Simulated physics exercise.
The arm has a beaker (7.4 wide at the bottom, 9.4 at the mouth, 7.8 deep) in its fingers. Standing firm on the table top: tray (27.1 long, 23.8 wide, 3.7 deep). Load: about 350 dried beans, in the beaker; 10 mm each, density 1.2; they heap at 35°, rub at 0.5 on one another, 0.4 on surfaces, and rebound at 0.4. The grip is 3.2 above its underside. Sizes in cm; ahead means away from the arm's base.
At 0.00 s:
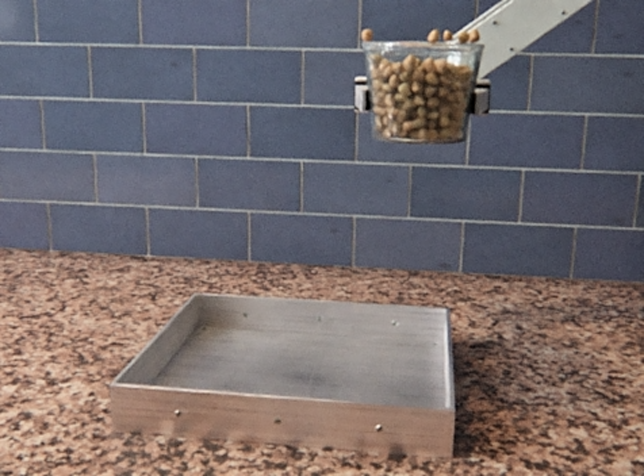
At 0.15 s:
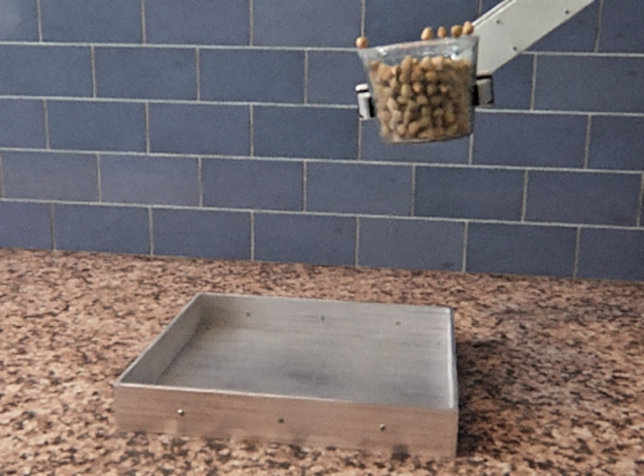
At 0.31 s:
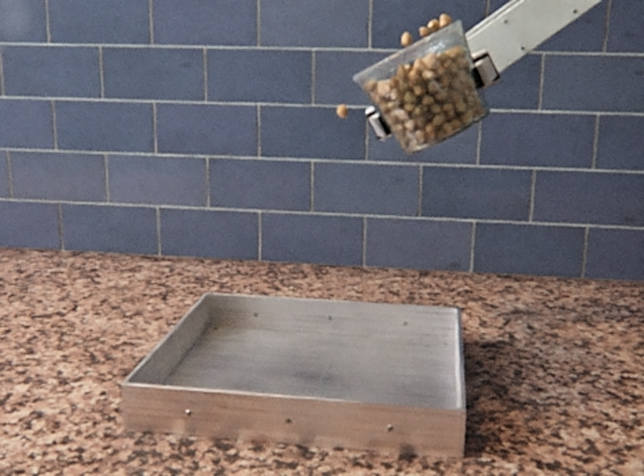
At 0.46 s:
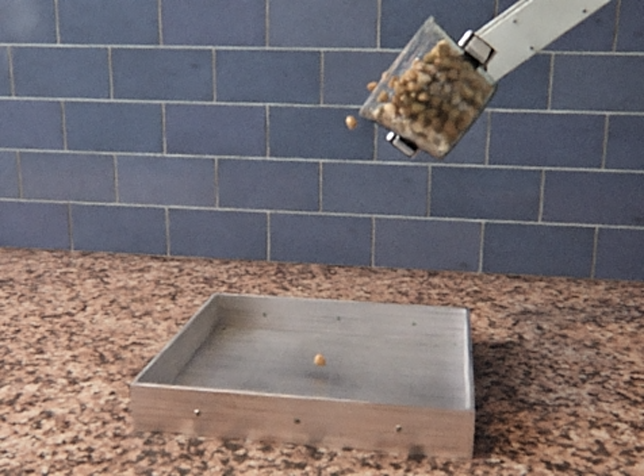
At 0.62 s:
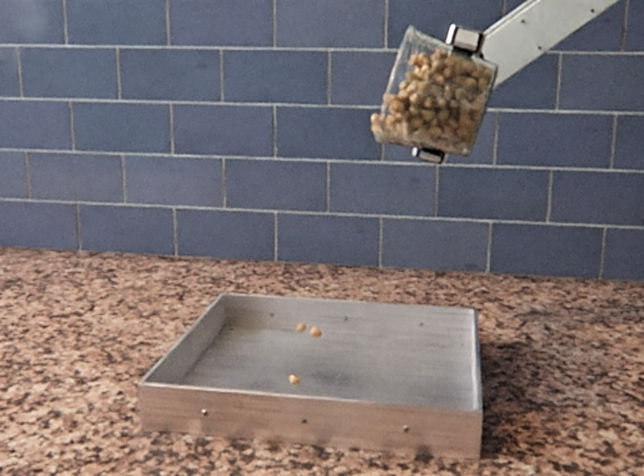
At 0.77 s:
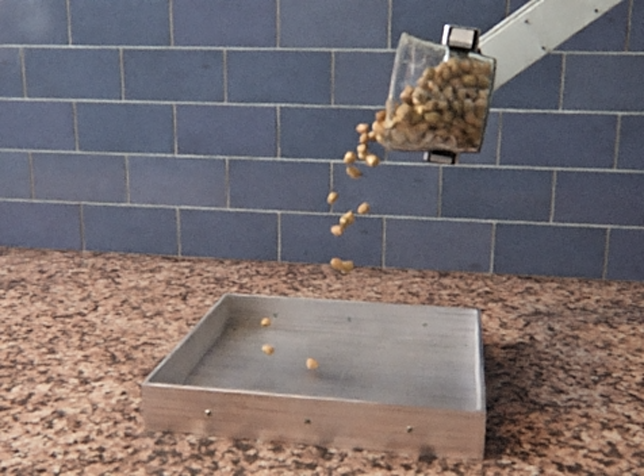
On a speckled countertop against a blue tiled wall, a robot arm tilted a clear beaker of dried beans to the left above a metal tray, and a few dropped before more tumbled out.
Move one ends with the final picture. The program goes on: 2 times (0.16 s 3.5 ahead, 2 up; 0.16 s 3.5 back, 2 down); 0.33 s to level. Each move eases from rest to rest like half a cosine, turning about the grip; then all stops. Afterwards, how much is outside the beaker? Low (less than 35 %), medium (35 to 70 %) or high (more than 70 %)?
Outside the beaker the share is high, more than 70 %.
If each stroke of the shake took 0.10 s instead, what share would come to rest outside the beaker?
Then about 100 per cent.
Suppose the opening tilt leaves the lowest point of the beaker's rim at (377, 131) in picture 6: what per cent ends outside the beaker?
Some 50 per cent.
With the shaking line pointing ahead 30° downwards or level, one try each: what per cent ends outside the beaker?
About 60 and 80 per cent.
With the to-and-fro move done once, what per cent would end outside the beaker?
In that case some 60 per cent.
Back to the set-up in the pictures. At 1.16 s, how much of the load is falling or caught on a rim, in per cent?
About 18 per cent.
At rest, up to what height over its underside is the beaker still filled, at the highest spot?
Some 3.5 cm.
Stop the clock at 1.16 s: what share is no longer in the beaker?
Some 55 per cent.
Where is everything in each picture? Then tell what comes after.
In the first picture, beaker middle at (421, 93), level; upper third of the load around (423, 71), from x 365 to 475, top at y 35; 348 in the beaker.
In the second picture, beaker middle at (423, 92), tilted 8° forward; upper third of the load around (426, 71), from x 360 to 470, top at y 30.
In the third picture, beaker middle at (427, 93), tilted 29° forward; upper third of the load around (434, 72), from x 340 to 475, top at y 20; 347 in the beaker, 1 in flight or on a rim.
In the fourth picture, beaker middle at (433, 96), tilted 54° forward; upper third of the load around (438, 75), from x 320 to 485, top at y 45; 346 in the beaker, 1 in the tray, 1 in flight or on a rim.
In the fifth picture, beaker middle at (440, 99), tilted 75° forward; upper third of the load around (444, 77), from x 295 to 485, top at y 55; 345 in the beaker, 3 in the tray.
In the sixth picture, beaker middle at (443, 100), tilted 83° forward; upper third of the load around (453, 83), from x 265 to 485, top at y 65; 331 in the beaker, 3 in the tray, 14 in flight or on a rim.
By 1.16 s, tilted 83° forward, highest piece 27 above the table; 148 in the beaker, 138 in the tray, 62 in flight or on a rim.
By 1.55 s, tilted 53° forward, highest piece 27 above the table; 277 in the tray, 67 in the beaker, 4 in flight or on a rim.
By 1.94 s, level, highest piece 27 above the table; 283 in the tray, 65 in the beaker.
By 2.99 s, level, highest piece 27 above the table; 283 in the tray, 65 in the beaker.
Final count, 283 in the tray, 65 in the beaker. That is 81 % outside the beaker.
